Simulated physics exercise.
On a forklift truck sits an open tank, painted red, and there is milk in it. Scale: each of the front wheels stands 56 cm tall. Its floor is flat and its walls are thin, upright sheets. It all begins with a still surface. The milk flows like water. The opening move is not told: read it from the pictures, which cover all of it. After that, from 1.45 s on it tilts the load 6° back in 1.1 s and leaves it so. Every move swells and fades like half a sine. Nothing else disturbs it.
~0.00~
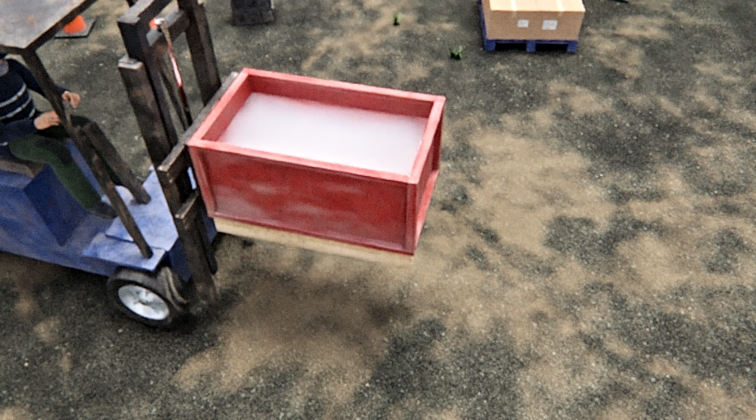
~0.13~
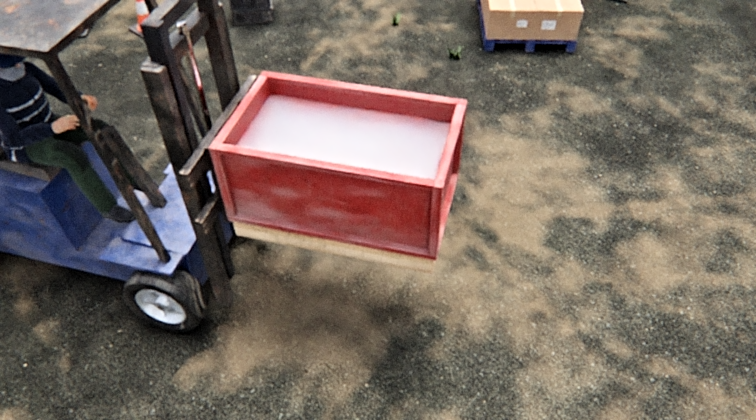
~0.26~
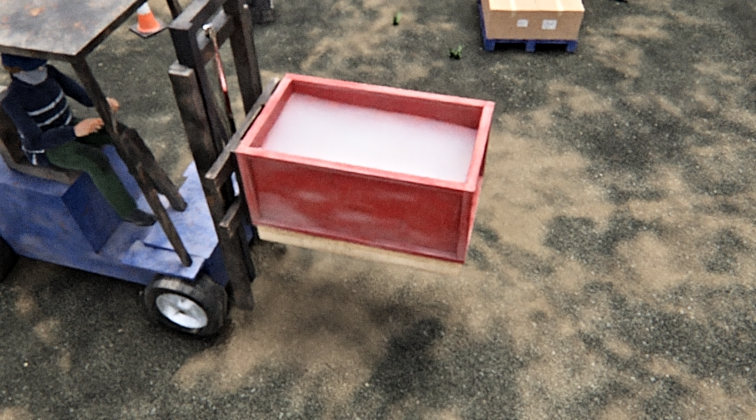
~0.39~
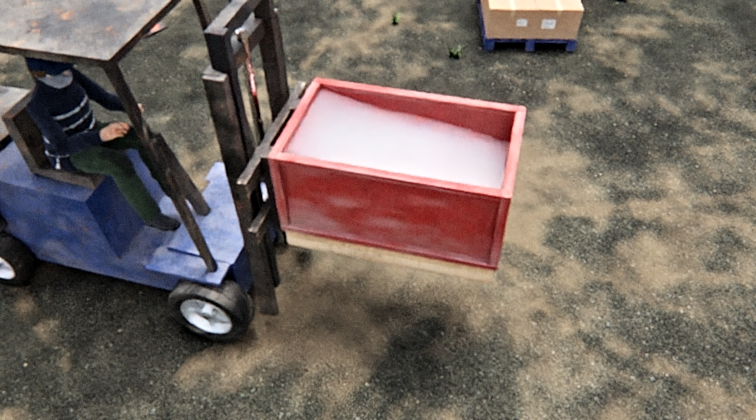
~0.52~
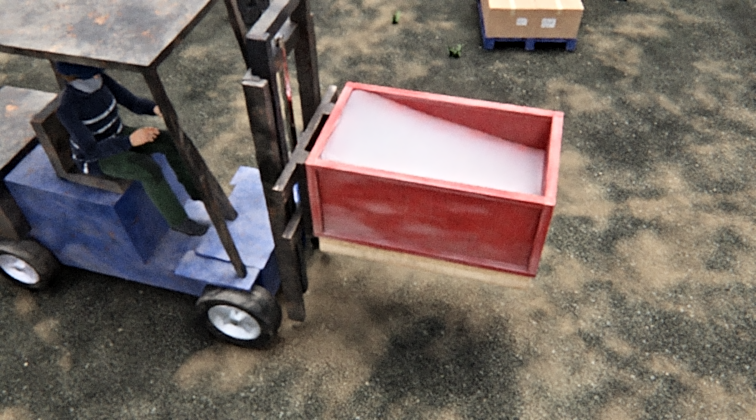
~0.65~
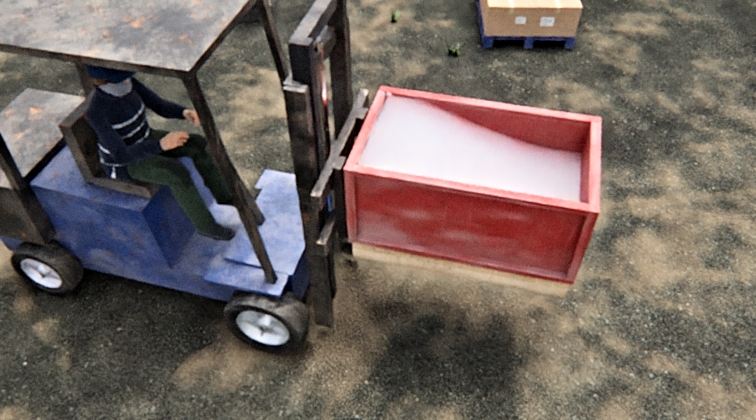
Blue forklift with a seated driver rolling right, carrying an open red tank as the milk inside slopes up towards the mast.
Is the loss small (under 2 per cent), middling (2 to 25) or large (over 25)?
A small spill.
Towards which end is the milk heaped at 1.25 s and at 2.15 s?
At the front, then the back.
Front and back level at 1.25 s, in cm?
About 52 cm in front and 32 cm behind.
By 1.25 s front 53 cm, middle 36 cm, back 32 cm above the floor; no loss so far.
By 2.15 s front 32 cm, middle 39 cm, back 47 cm above the floor; no loss so far.
By 3.05 s front 33 cm, middle 39 cm, back 46 cm above the floor; no loss so far.
By 5.53 s there is no loss.
